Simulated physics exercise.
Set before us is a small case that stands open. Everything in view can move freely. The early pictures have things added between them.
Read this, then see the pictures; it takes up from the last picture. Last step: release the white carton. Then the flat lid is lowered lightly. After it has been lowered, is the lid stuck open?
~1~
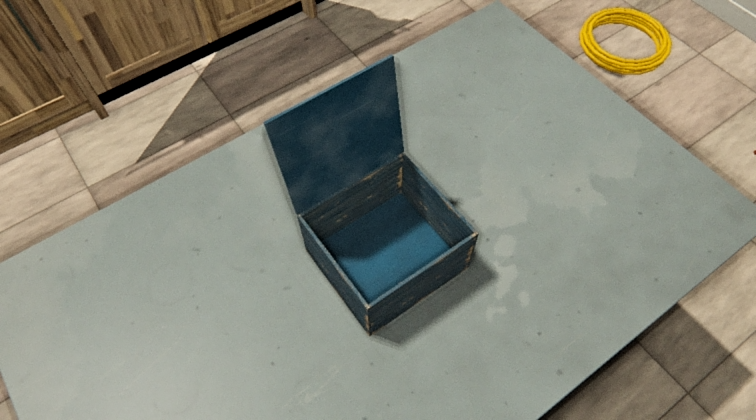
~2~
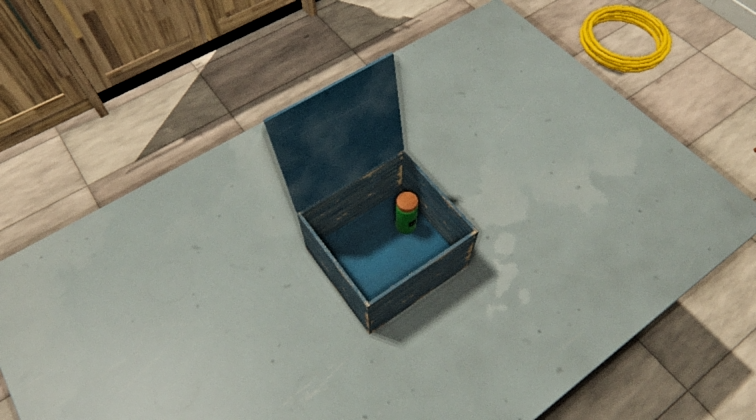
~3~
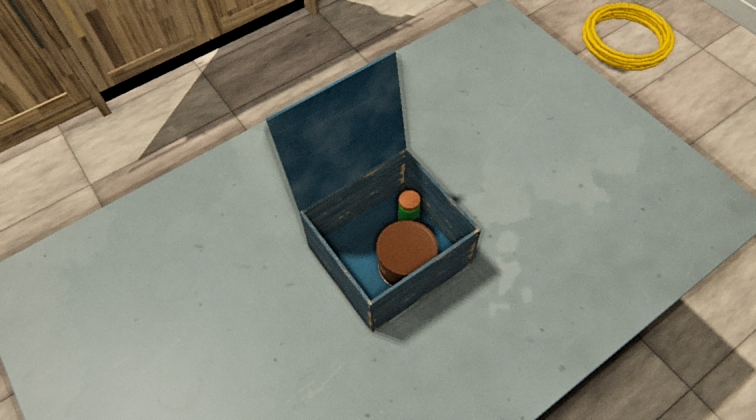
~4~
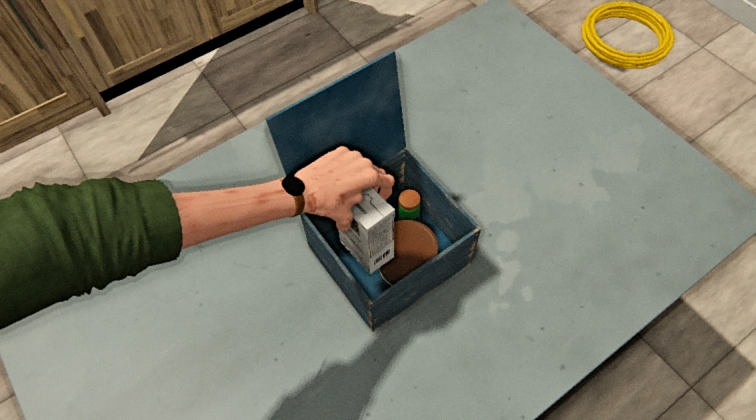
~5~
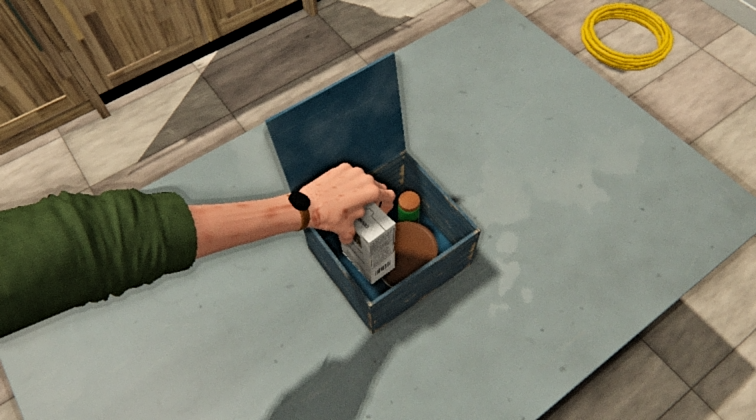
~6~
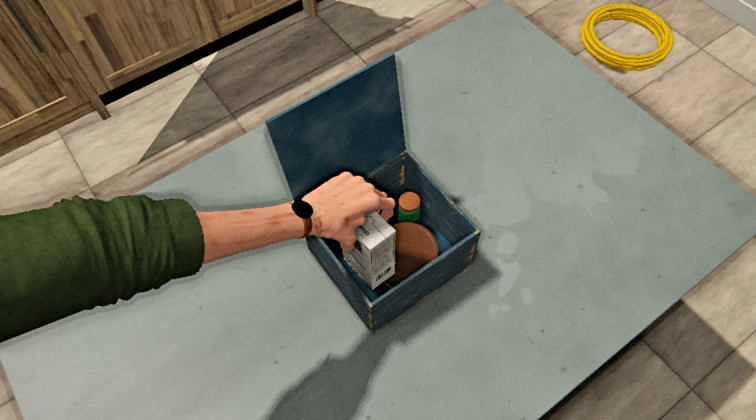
Yes.
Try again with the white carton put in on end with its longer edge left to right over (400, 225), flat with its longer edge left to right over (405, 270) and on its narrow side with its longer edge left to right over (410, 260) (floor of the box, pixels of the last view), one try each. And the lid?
First - not shut; second - shut down; third - not shut.
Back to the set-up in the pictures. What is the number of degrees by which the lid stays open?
Lid angle from rim - close to 50°.
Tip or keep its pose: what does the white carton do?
Once everything settles, it ends up at a slant.
Then, 1.10 s after the last picture, lid starting down; white carton tipped 26° from how it was near (354, 255).
Then, 1.50 s after the last picture, lid 66° above the rim; white carton tipped 26° from how it was near (354, 255).
At rest, lid 48° above the rim; left askew, white carton; the other 2 in place. Seen from the same camera at the end, white carton near (354, 255).
